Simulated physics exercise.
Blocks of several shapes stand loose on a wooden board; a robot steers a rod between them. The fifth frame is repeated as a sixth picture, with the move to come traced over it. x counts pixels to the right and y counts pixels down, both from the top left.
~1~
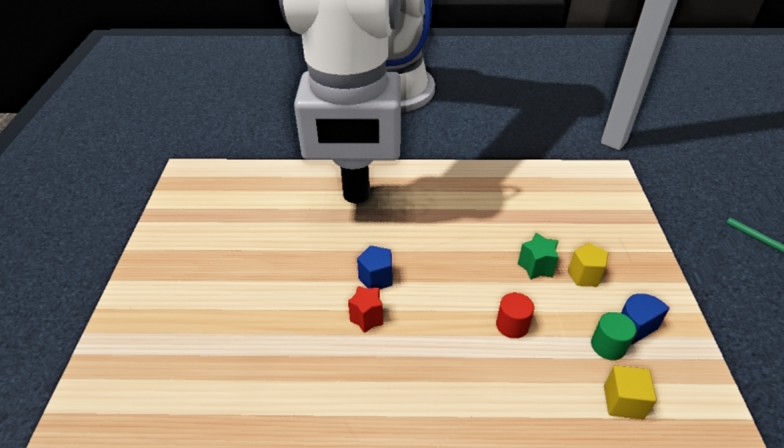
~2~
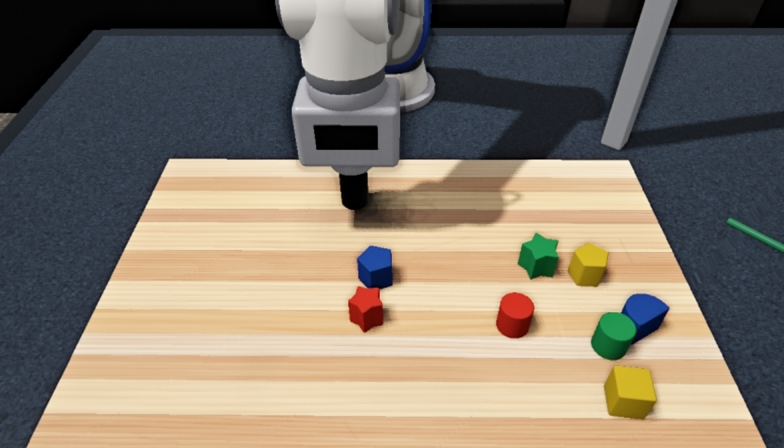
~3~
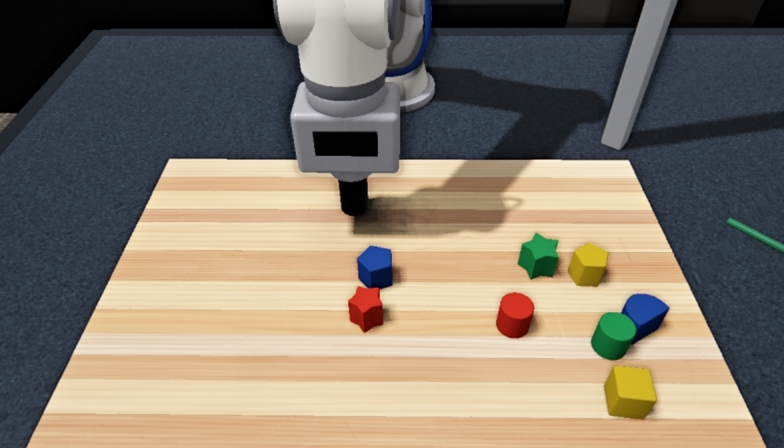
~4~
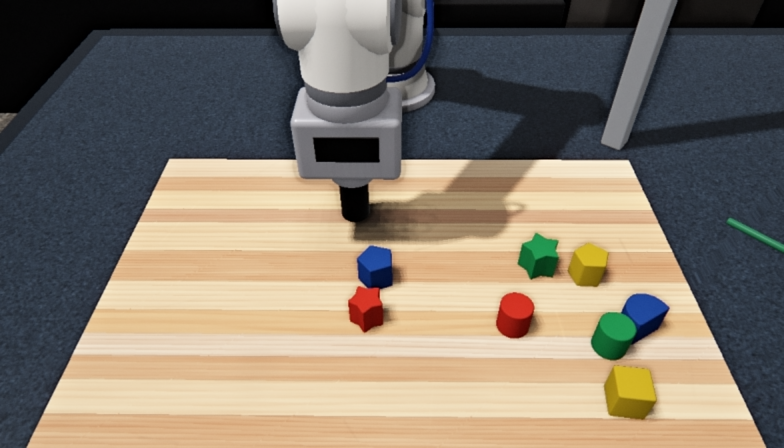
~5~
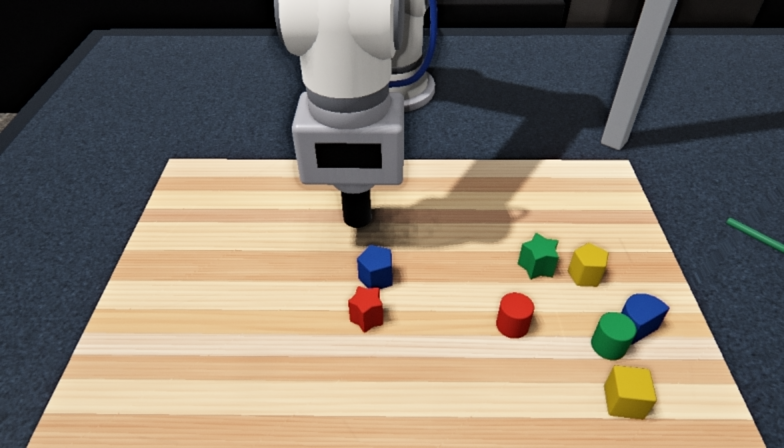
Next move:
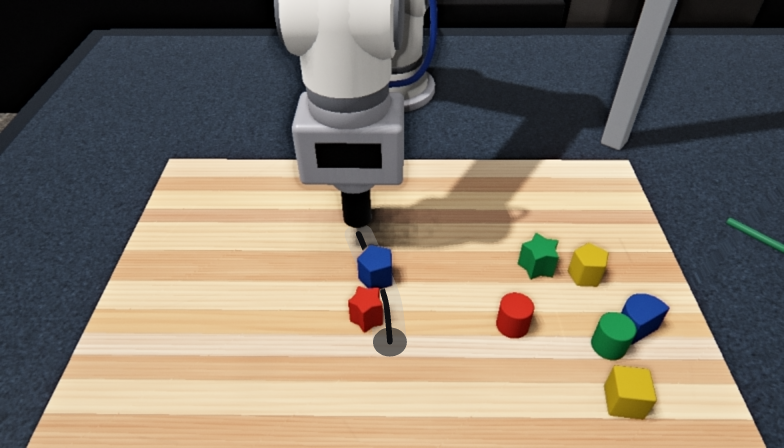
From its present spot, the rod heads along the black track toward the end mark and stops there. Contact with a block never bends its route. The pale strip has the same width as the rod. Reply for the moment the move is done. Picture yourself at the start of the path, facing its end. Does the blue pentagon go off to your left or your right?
To the left.
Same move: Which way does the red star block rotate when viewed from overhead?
The answer is clockwise.
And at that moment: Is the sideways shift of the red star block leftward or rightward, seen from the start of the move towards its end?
Taking start-to-end as forward, the block's sideways shift goes to the right.
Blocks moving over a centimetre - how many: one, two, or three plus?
It will shift two blocks.
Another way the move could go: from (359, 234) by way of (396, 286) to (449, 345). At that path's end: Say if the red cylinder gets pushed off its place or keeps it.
It barely shifts, if at all.
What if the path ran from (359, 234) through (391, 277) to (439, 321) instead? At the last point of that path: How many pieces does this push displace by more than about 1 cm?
I predict two.
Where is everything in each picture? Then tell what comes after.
The first picture shows rod's lower end at (357, 195); red star block at (366, 298); blue pentagon at (376, 257).
The second picture shows rod at (355, 201); blocks still.
The third picture shows rod at (355, 207); blocks still.
The fourth picture shows rod at (356, 213); blocks still.
The fifth picture shows rod at (358, 219); red star block at (366, 298); blue pentagon at (376, 257).
Drawn move, from (359, 234) over (372, 265) and (385, 300) to (390, 342).
What follows on the original path. One third of the way, rod at (371, 250); blue pentagon at (381, 269).
Two thirds of the way, rod at (385, 286); red star block at (367, 311), turned 60° clockwise; blue pentagon at (403, 305), turned 20° anticlockwise.
At the end, rod at (390, 327); red star block at (359, 330), turned 135° clockwise; blue pentagon at (422, 334), turned 90° anticlockwise.
